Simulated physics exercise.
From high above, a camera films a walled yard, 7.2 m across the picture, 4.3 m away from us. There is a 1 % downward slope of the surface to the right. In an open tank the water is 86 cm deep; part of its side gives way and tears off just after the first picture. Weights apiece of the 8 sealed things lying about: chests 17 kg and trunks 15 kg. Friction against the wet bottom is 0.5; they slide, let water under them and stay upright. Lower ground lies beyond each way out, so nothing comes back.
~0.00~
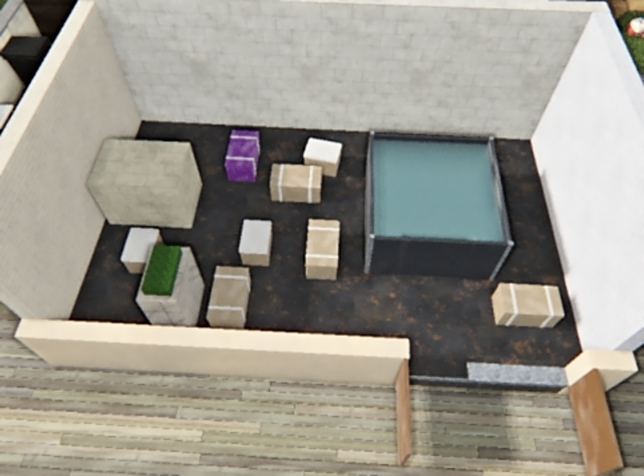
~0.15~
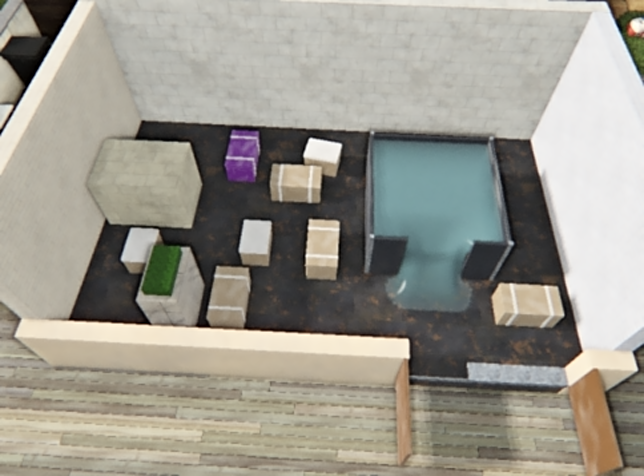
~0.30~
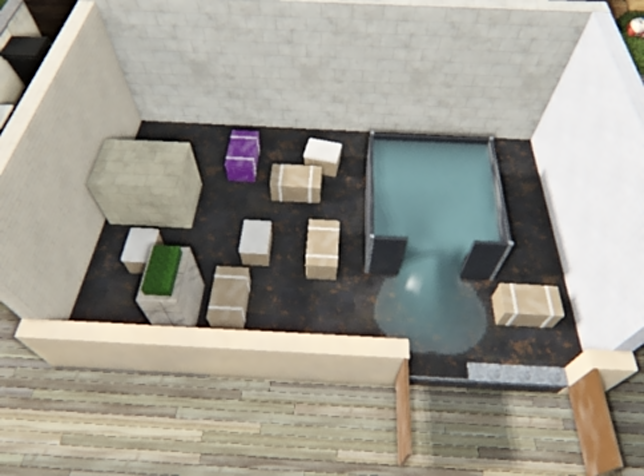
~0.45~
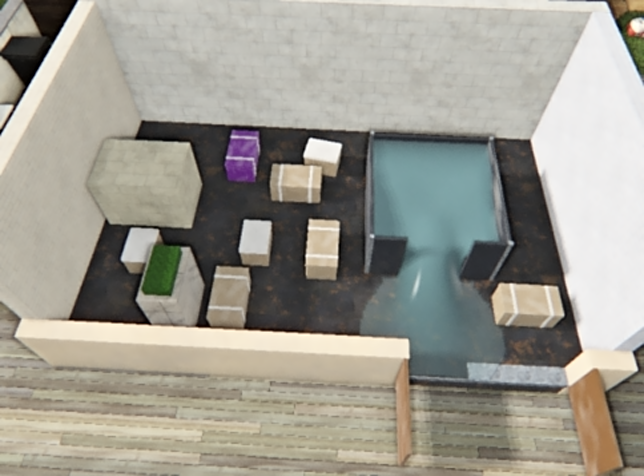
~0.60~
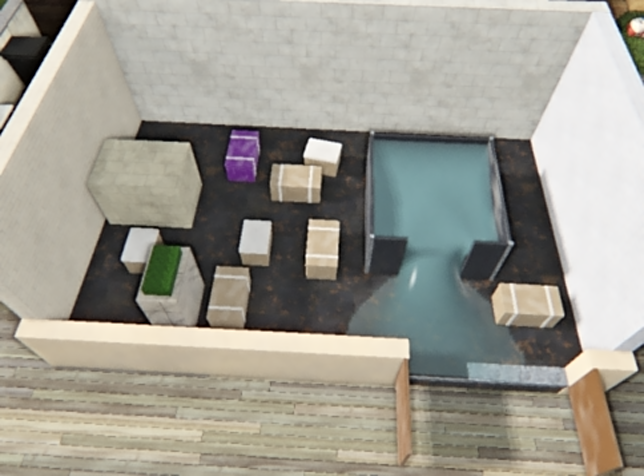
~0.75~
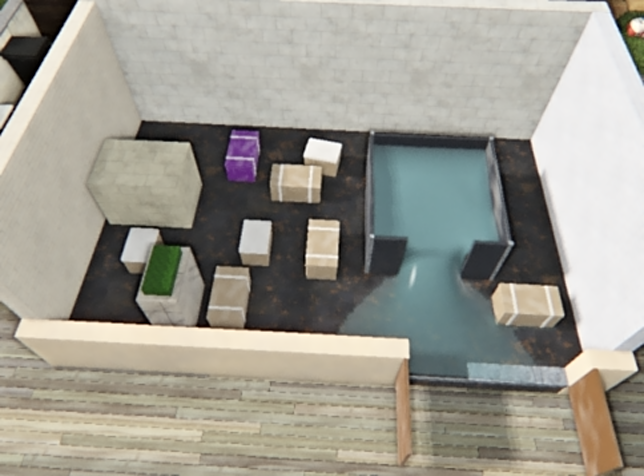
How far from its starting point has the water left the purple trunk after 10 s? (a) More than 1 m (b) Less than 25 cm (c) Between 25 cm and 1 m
The answer is b.
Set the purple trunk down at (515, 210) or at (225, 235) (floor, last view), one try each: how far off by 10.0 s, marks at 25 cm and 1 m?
Well, the first time it keeps still, and the second time it covers a big distance.
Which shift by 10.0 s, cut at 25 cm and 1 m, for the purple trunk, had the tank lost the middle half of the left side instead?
After that, the purple trunk is washed away.
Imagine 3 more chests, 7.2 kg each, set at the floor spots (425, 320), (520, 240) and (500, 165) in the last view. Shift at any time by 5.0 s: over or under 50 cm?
Note, same order as listed: Beyond the limit, inside the limit, inside the limit.
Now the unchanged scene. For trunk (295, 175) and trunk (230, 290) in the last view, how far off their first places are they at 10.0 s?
Taking them in turn, the shifts are 0 cm and 200 cm.
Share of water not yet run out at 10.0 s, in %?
Around 34 % of the water.
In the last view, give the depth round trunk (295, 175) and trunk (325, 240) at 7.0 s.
First about 3 cm, second about 3 cm.
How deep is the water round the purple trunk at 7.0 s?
Depth: About 2 cm.
After 2.0 s the purple trunk is near (242, 148), 0.0 m from its start, aground; 0 of 8 are out; 0 afloat.
After 4.5 s the purple trunk is near (242, 148), 0.0 m from its start, aground; 0 of 8 are out; 0 afloat.
After 7.0 s the purple trunk is near (243, 146), 0.1 m from its start, aground; 0 of 8 are out; 1 afloat.
After 10.0 s the purple trunk is near (243, 146), 0.1 m from its start, aground; 0 of 8 are out; 1 afloat.
